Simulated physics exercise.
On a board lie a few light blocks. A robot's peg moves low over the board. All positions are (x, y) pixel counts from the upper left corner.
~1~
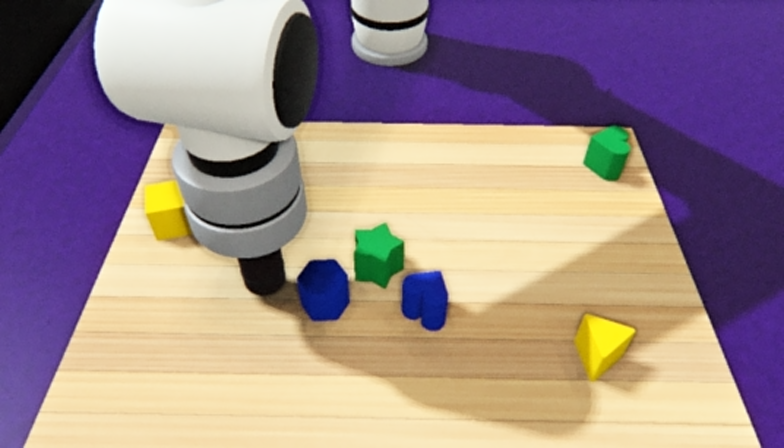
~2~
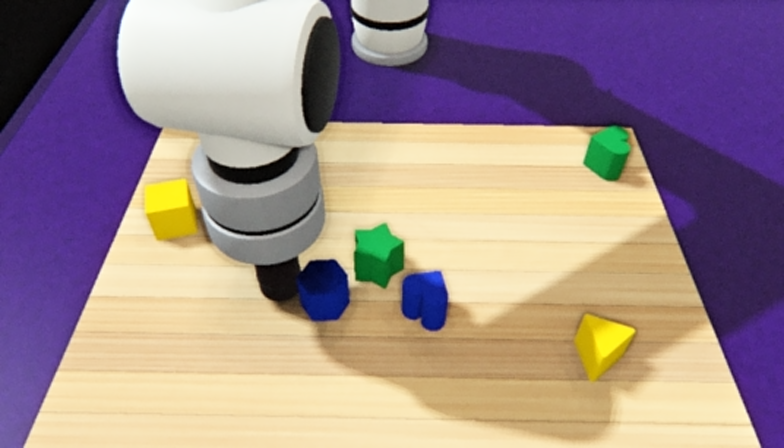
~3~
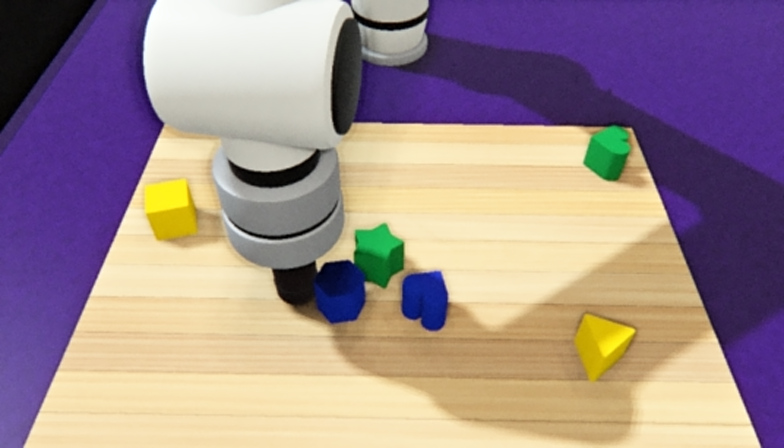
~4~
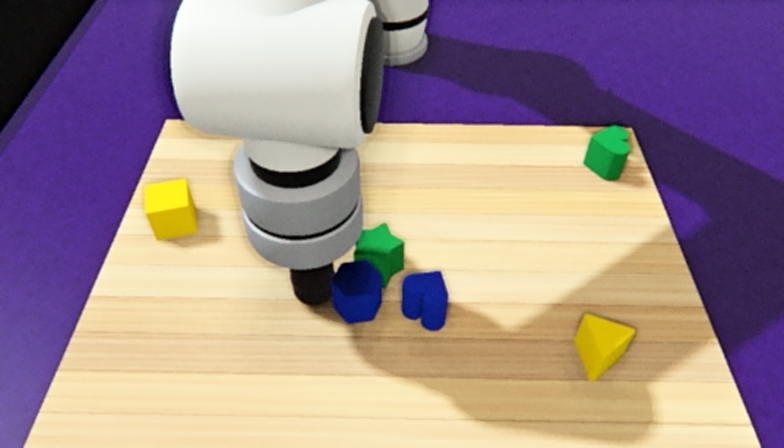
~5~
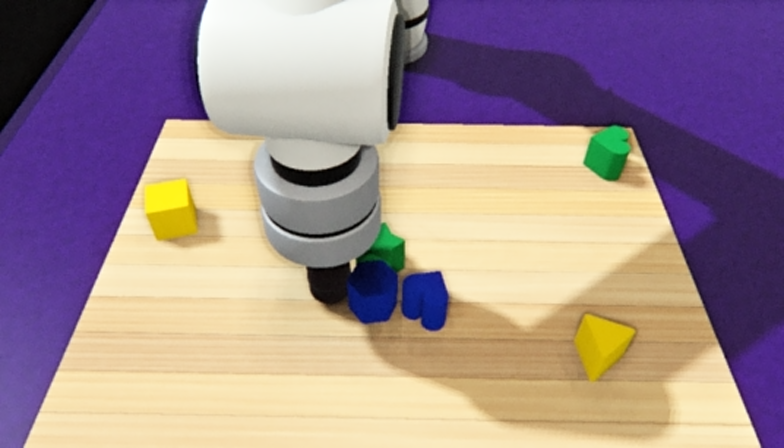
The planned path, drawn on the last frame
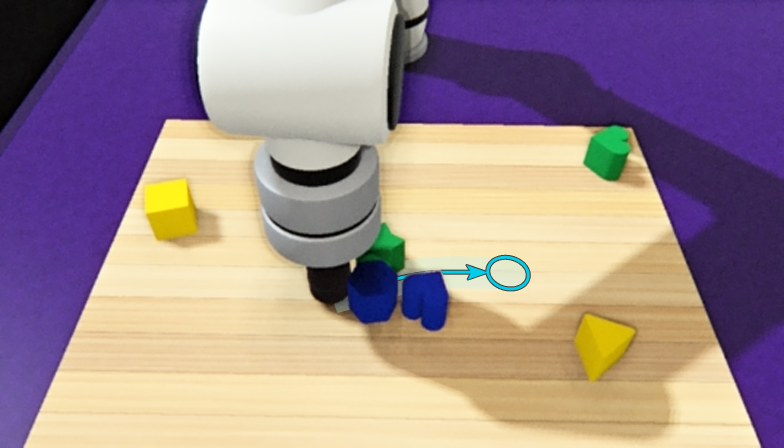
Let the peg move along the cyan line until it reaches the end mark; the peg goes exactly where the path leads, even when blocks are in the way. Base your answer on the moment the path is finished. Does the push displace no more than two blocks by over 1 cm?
No, that is not what happens.
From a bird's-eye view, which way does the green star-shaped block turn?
Answer: Anticlockwise.
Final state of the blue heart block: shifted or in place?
That block slides.
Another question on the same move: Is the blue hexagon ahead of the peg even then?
It seems not.
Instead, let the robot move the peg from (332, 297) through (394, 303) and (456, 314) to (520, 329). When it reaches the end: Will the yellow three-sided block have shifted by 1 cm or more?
Yes, that is what happens.
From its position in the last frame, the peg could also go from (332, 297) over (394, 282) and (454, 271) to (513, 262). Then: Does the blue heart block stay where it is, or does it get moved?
It gets pushed out of place.
Path on the board, from (332, 297) through (419, 274) to (508, 273).
On the path given first. One third of the way, peg at (391, 272); blue hexagon at (432, 271), turned 25° clockwise; green star-shaped block at (402, 224), turned 70° anticlockwise; blue heart block at (470, 298), turned 40° clockwise.
Two thirds of the way, peg at (451, 263); blue hexagon at (485, 273), turned 65° clockwise; green star-shaped block at (413, 217), turned 105° anticlockwise; blue heart block at (490, 312), turned 95° clockwise.
At the end, peg at (510, 264); blue hexagon at (514, 280), turned 125° clockwise; green star-shaped block at (413, 217), turned 105° anticlockwise; blue heart block at (491, 315), turned 100° clockwise.
